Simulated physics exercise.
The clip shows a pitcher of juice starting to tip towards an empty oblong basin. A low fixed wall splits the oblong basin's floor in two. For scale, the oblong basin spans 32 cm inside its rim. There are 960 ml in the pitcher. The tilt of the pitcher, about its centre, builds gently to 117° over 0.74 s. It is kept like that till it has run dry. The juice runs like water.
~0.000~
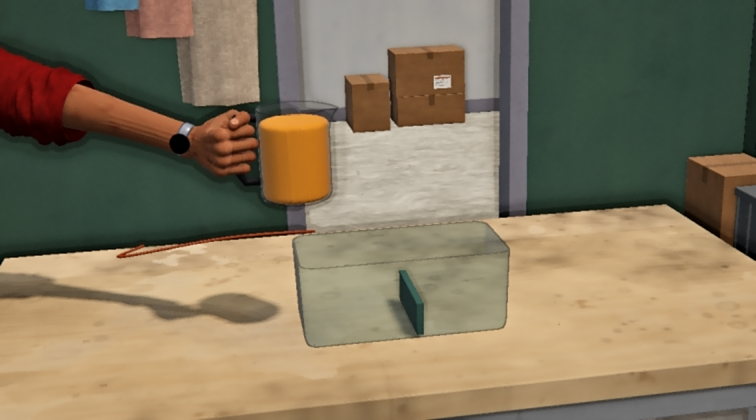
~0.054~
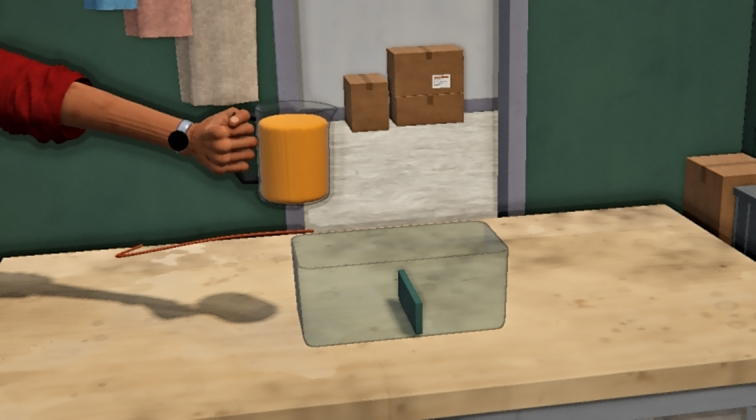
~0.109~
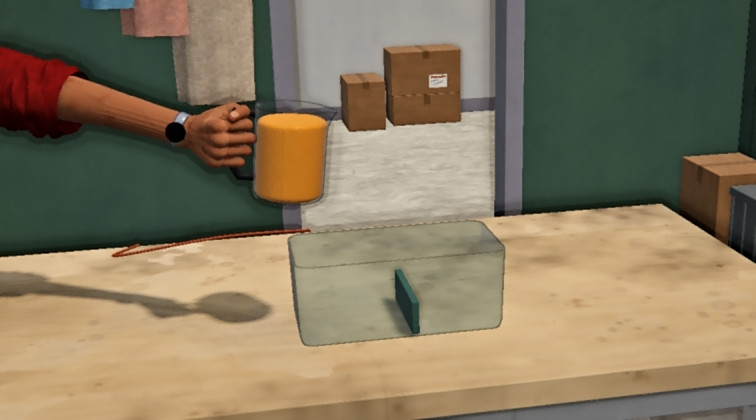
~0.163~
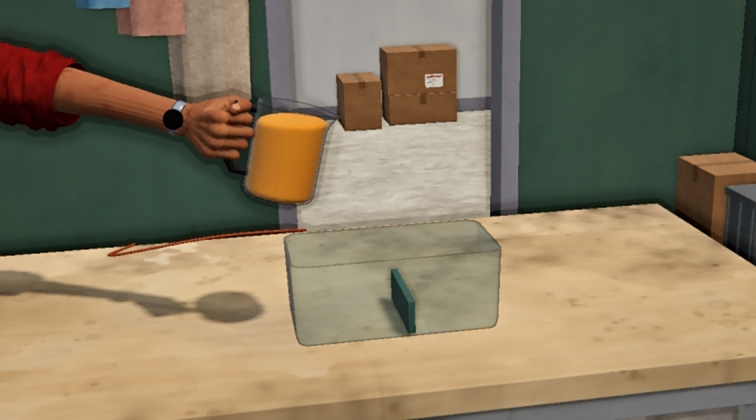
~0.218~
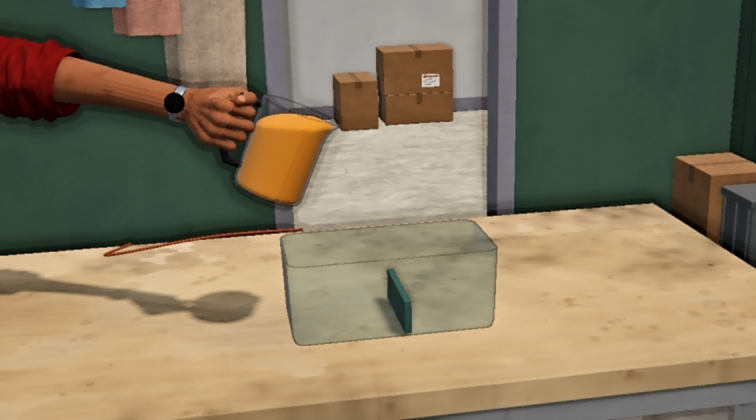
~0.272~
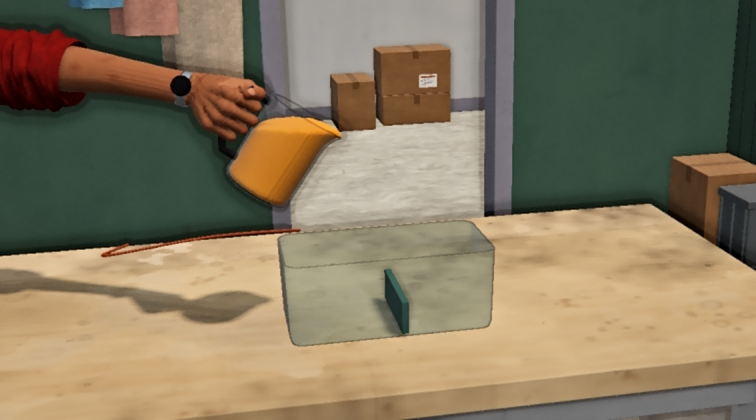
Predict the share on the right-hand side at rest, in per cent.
About 12 per cent.
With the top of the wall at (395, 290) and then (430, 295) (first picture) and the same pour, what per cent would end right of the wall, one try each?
First 50, then 10 per cent.
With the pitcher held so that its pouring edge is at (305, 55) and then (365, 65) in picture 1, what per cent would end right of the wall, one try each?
In turn about 5 and 75 per cent.
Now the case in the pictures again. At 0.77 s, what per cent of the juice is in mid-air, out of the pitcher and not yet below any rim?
Some 14 per cent.
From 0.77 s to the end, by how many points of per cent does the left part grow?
Some 16 per cent.
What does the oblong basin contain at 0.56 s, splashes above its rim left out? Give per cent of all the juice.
Near 16 in a hundred.
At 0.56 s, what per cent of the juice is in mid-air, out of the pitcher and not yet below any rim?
Near 26 in a hundred.
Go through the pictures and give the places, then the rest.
In the first frame, it leans 0°; its right rim is at (338, 106); the juice meets the walls at (258, 123) and (328, 119); the oblong basin's rim runs from (296, 254) to (498, 237); the wall's top is at (411, 287).
In the second frame, it leans 2°; its right rim is at (338, 107); the juice meets the walls at (258, 122) and (328, 119).
In the third frame, it leans 6°; its right rim is at (339, 110); the juice meets the walls at (257, 121) and (327, 120).
In the fourth frame, it leans 13°; its right rim is at (339, 116); the juice meets the walls at (255, 126) and (328, 121).
In the fifth frame, it leans 23°; its right rim is at (341, 125); the juice meets the walls at (250, 137) and (332, 122).
In the sixth frame, it leans 35°; its right rim is at (342, 137); the juice meets the walls at (240, 148) and (336, 129); 1 per cent is over the edge.
Then, 0.56 s in, the tilt is 101° and 58 per cent is still to pour, 9 is left of the wall and 7 right of it.
Then, 0.77 s in, the tilt is 117° and 11 per cent is still to pour, 64 is left of the wall and 10 right of it.
Then, 1.00 s in, the tilt is 117° and 0 per cent is still to pour, 78 is left of the wall and 11 right of it.
Then, 1.24 s in, the tilt is 117° and 0 per cent is still to pour, 81 is left of the wall and 12 right of it.
Finally, 81 per cent lies left of the wall, 12 right of it and 8 outside.
